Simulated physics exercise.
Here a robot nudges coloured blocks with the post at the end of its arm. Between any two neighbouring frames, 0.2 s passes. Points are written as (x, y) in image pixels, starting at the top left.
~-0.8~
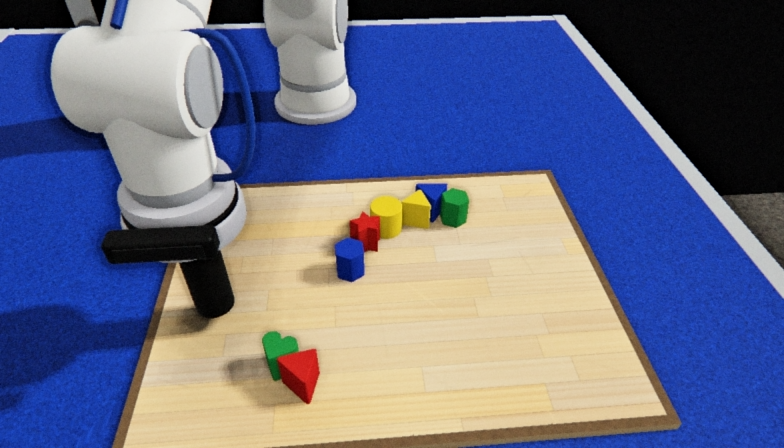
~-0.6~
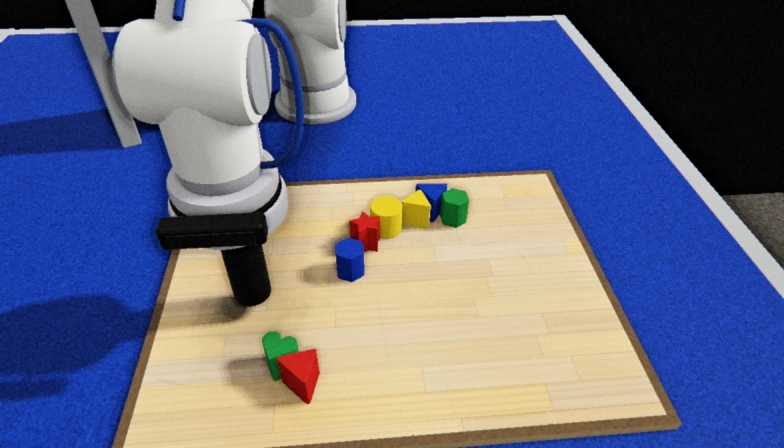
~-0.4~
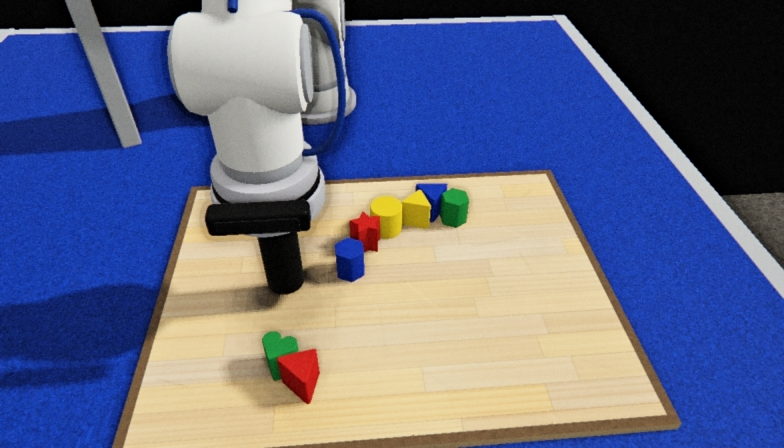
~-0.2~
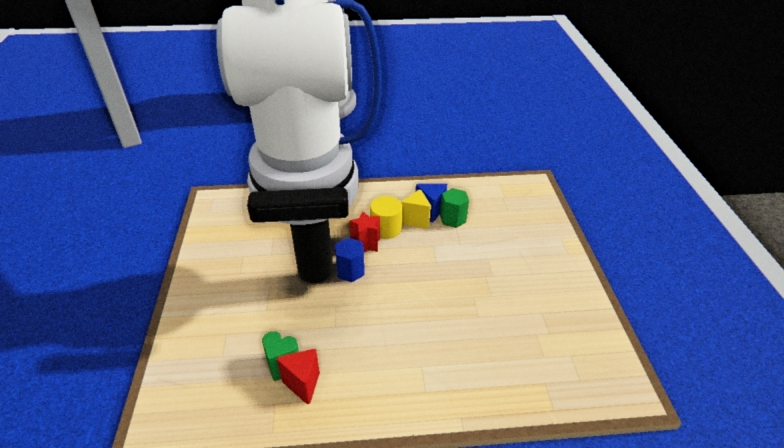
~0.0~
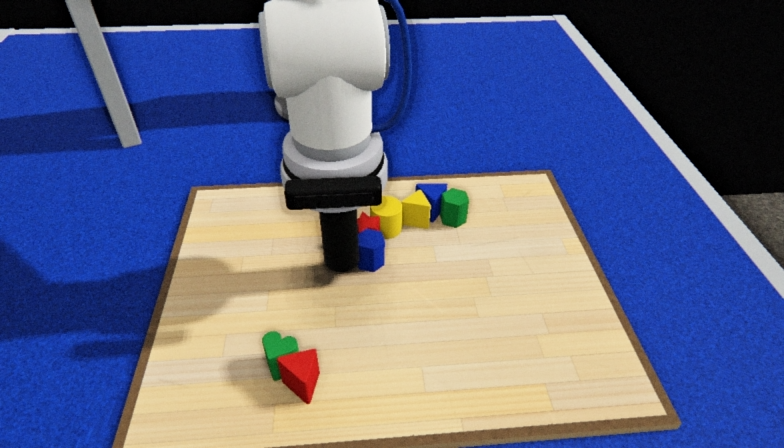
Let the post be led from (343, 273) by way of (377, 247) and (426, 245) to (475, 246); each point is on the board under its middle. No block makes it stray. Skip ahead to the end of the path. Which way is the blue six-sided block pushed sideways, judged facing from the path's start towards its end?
Goes right.
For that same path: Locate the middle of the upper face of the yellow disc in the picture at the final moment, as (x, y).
It ends at (395, 188).
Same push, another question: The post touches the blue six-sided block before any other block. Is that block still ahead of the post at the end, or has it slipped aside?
Beside or behind, I predict.
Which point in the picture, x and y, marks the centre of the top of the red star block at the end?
My estimate: (387, 205).
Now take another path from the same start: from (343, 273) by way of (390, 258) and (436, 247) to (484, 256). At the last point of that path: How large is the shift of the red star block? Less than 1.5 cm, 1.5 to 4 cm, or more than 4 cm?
The answer here is from 1.5 to 4 cm.
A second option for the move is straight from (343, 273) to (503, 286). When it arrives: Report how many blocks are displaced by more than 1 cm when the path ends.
I think only one will be displaced.
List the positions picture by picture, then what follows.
The first frame shows tip of the post (216, 304), middles of tops, red star block (366, 221), blue six-sided block (349, 248), yellow disc (386, 205), yellow triangular block (417, 199).
The second frame shows post (253, 293), nothing pushed.
The third frame shows post (286, 281), nothing pushed.
The fourth frame shows post (316, 270), nothing pushed.
The fifth frame shows post (342, 260), red star block (366, 221), blue six-sided block (370, 238), yellow disc (386, 205), yellow triangular block (417, 199).
The first path, step by step. One third of the way, post (378, 233); red star block (380, 205), turned 55° anticlockwise; blue six-sided block (408, 230), turned 55° clockwise; yellow disc (395, 189).
Two thirds of the way, post (427, 231); red star block (387, 205), turned 85° anticlockwise; blue six-sided block (448, 238); yellow disc (395, 188).
At the end, post (477, 233); red star block (387, 205), turned 85° anticlockwise; blue six-sided block (473, 245), turned 215° clockwise; yellow disc (395, 188); yellow triangular block unmoved.
